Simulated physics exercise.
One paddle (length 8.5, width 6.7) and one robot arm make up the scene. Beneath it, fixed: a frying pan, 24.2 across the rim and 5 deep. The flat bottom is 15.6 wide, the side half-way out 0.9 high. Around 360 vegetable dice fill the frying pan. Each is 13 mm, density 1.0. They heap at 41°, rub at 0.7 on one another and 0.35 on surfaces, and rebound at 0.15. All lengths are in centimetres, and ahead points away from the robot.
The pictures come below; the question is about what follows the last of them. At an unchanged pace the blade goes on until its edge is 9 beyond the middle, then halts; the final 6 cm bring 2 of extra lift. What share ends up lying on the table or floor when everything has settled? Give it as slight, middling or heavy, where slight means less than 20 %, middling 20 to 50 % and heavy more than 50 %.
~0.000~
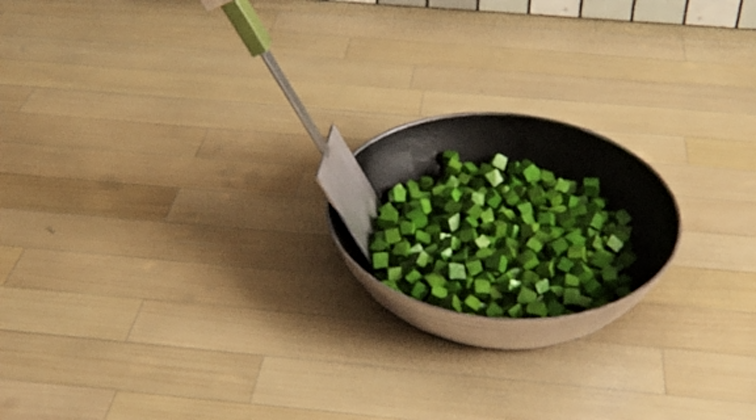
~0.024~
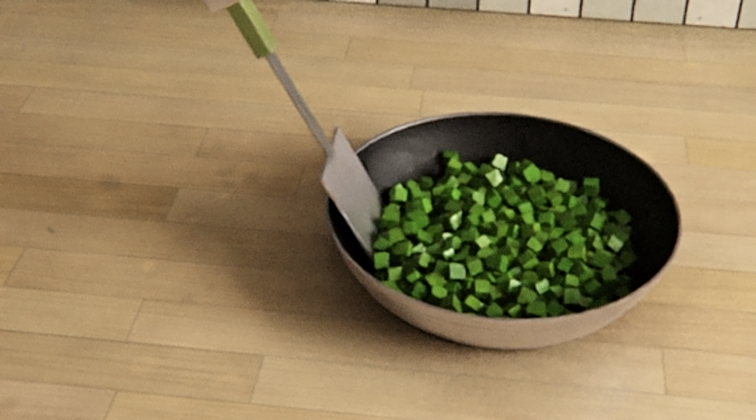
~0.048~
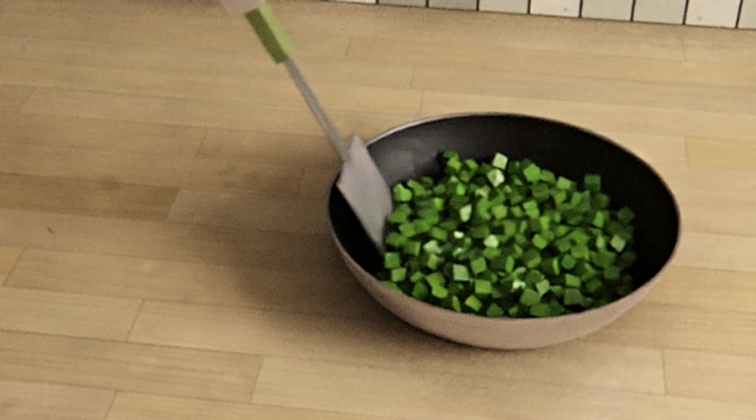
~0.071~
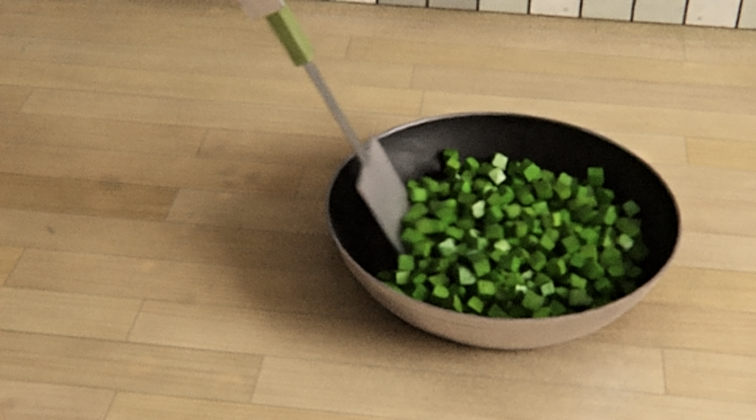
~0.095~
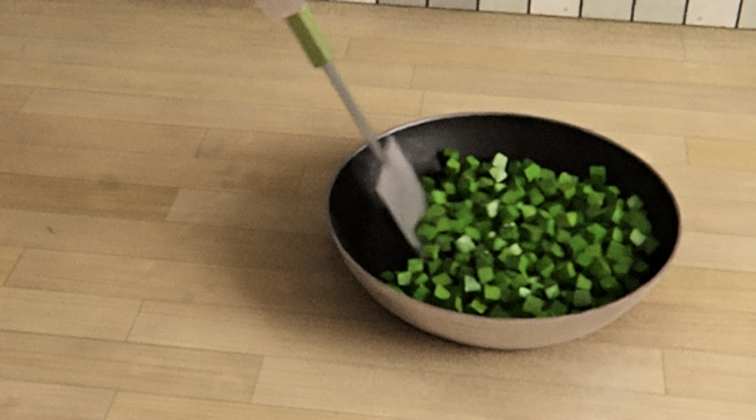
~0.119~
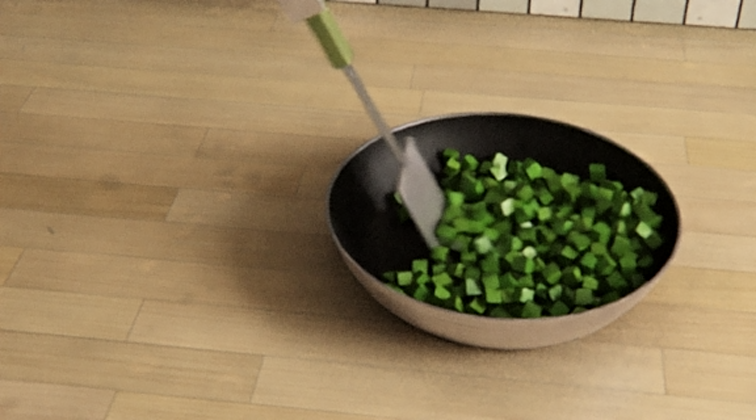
Middling.
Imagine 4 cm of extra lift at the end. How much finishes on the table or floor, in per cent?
I'd reckon around 25 per cent.
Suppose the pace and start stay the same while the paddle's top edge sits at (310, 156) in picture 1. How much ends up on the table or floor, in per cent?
Some 25 per cent.
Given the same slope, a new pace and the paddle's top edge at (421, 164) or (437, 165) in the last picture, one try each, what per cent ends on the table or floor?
Respectively, around 30 and 35 per cent.
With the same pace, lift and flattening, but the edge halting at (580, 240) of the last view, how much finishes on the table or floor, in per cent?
I'd estimate about 5 per cent.
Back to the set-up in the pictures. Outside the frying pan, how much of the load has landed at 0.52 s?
I'd say close to 20 in a hundred.
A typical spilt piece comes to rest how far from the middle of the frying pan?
Estimate: Near 18 cm.
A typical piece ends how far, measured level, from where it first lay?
About 4 cm.
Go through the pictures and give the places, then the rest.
Paddle top edge at (325, 150), sloping 62°; upper third of the load around (498, 241), from x 380 to 625, top at y 160; 355 in the frying pan, in the first picture.
Paddle top edge at (329, 151), sloping 62°; upper third of the load around (499, 240), from x 380 to 625, top at y 160, in the second picture.
Paddle top edge at (346, 157), sloping 62°; upper third of the load around (502, 240), from x 385 to 630, top at y 160, in the third picture.
Paddle top edge at (365, 159), sloping 62°; upper third of the load around (519, 237), from x 385 to 640, top at y 155, in the fourth picture.
Paddle top edge at (384, 161), sloping 62°; upper third of the load around (541, 234), from x 390 to 650, top at y 155, in the fifth picture.
Paddle top edge at (403, 162), sloping 62°; upper third of the load around (566, 233), from x 390 to 655, top at y 155; 355 in the frying pan, in the sixth picture.
By 0.20 s, sloping 62°, highest piece 7 above the table; 355 in the frying pan.
By 0.28 s, sloping 62°, highest piece 8 above the table; 349 in the frying pan, 6 on the blade or in flight.
By 0.52 s, sloping 62°, highest piece 8 above the table; 266 in the frying pan, 75 on the table or floor, 14 on the blade or in flight.
By 1.57 s, sloping 62°, highest piece 5 above the table; 261 in the frying pan, 94 on the table or floor.
Final count, 261 in the frying pan, 94 on the table or floor. That is 26 % on the table or floor.
